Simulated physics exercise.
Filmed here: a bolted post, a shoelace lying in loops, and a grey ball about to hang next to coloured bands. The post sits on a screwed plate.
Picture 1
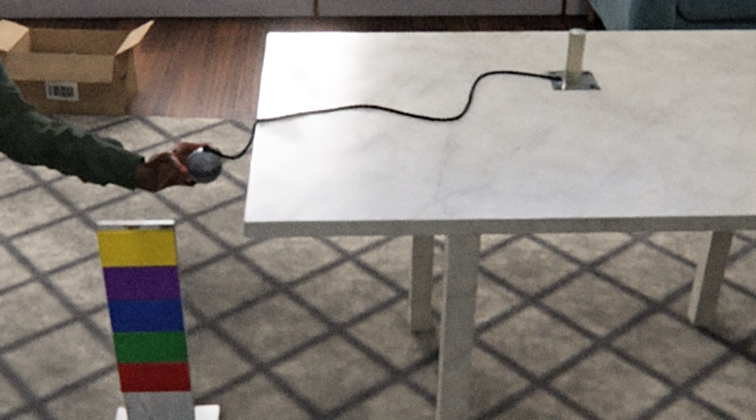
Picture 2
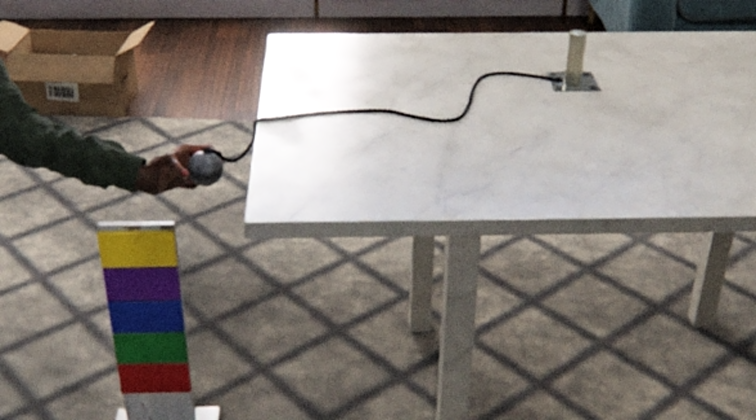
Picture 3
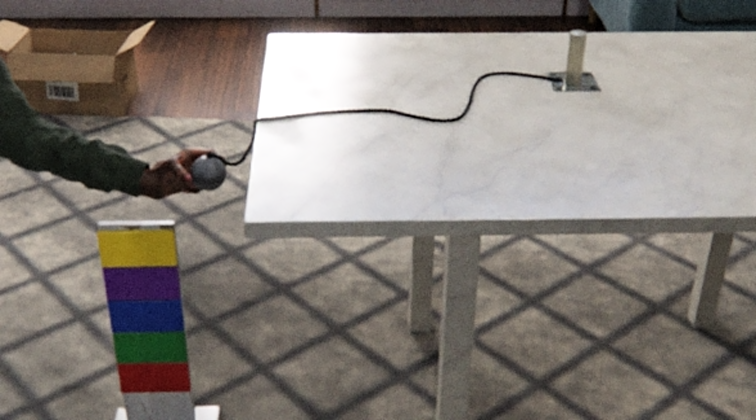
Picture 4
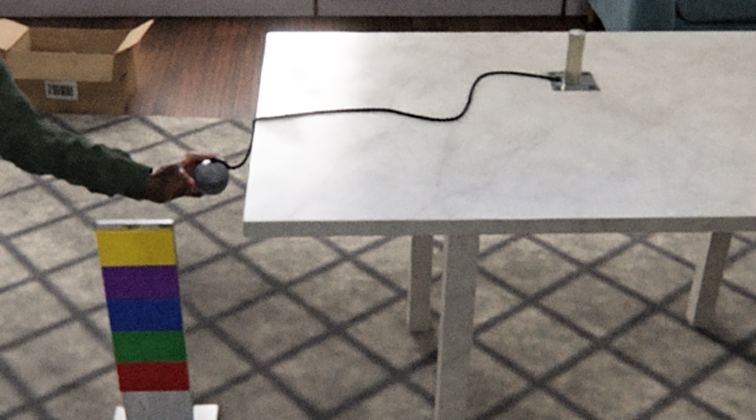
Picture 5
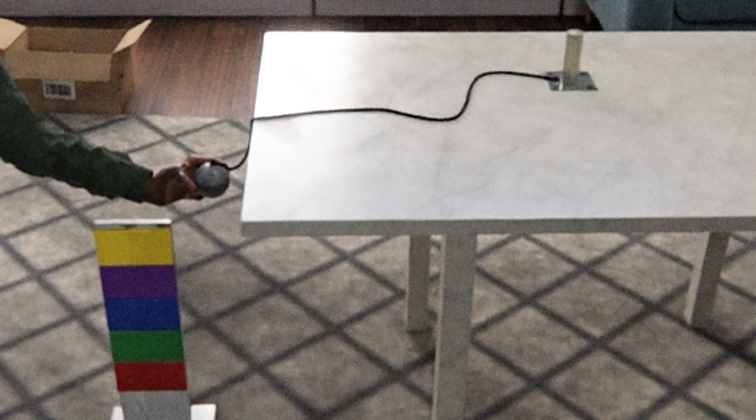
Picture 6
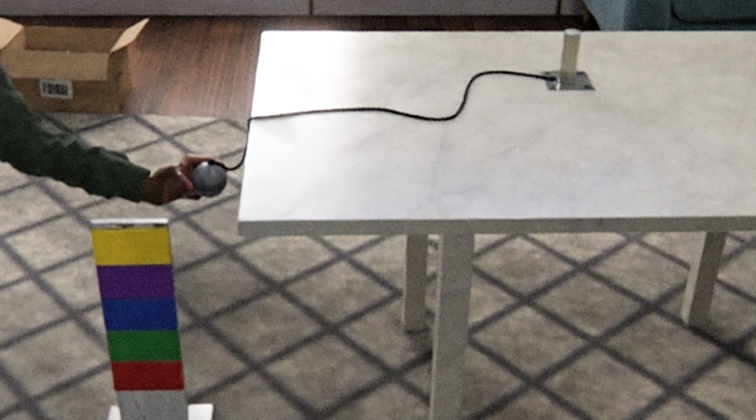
A hand held a grey ball beside a white table, with a dark cord running from it across the tabletop to a small post. The hand lowered slightly above a striped, colourful stand.
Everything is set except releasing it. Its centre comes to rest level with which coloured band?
With the purple one.
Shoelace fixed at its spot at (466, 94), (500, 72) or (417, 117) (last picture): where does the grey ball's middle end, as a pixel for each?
It comes to rest around (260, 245), (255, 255) and (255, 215) respectively.
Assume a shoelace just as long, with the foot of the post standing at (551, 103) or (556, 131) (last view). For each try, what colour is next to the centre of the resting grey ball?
It comes out blue the first time and blue the second time.
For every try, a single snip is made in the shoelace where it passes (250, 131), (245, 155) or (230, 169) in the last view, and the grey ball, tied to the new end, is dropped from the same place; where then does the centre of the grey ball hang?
The pixels are (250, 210) for the first, (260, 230) for the second and (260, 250) for the third.
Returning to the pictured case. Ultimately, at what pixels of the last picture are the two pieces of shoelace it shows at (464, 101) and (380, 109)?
(418, 98) for the first, (307, 113) for the second.
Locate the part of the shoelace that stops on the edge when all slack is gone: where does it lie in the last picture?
The one at (319, 111).
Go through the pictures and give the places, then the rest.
In the first picture, grey ball (204, 166); yellow (137, 250); purple (142, 284); blue (146, 317); green (150, 348); red (154, 378).
In the second picture, grey ball (206, 168); shoelace through (518, 74) (472, 92) (438, 121) (351, 111) (270, 119).
In the third picture, grey ball (208, 173).
In the fourth picture, grey ball (212, 178); shoelace through (517, 74) (471, 91) (437, 120) (351, 110) (269, 118).
In the fifth picture, grey ball (212, 181).
In the sixth picture, grey ball (209, 180); shoelace through (512, 73) (466, 90) (432, 119) (346, 110) (264, 117).
A little later, ball near (228, 272); level with purple.
Next, ball near (284, 261); level with purple.
Later still, ball near (257, 272); level with purple.
When it is over, ball near (254, 273); level with purple. At purple.
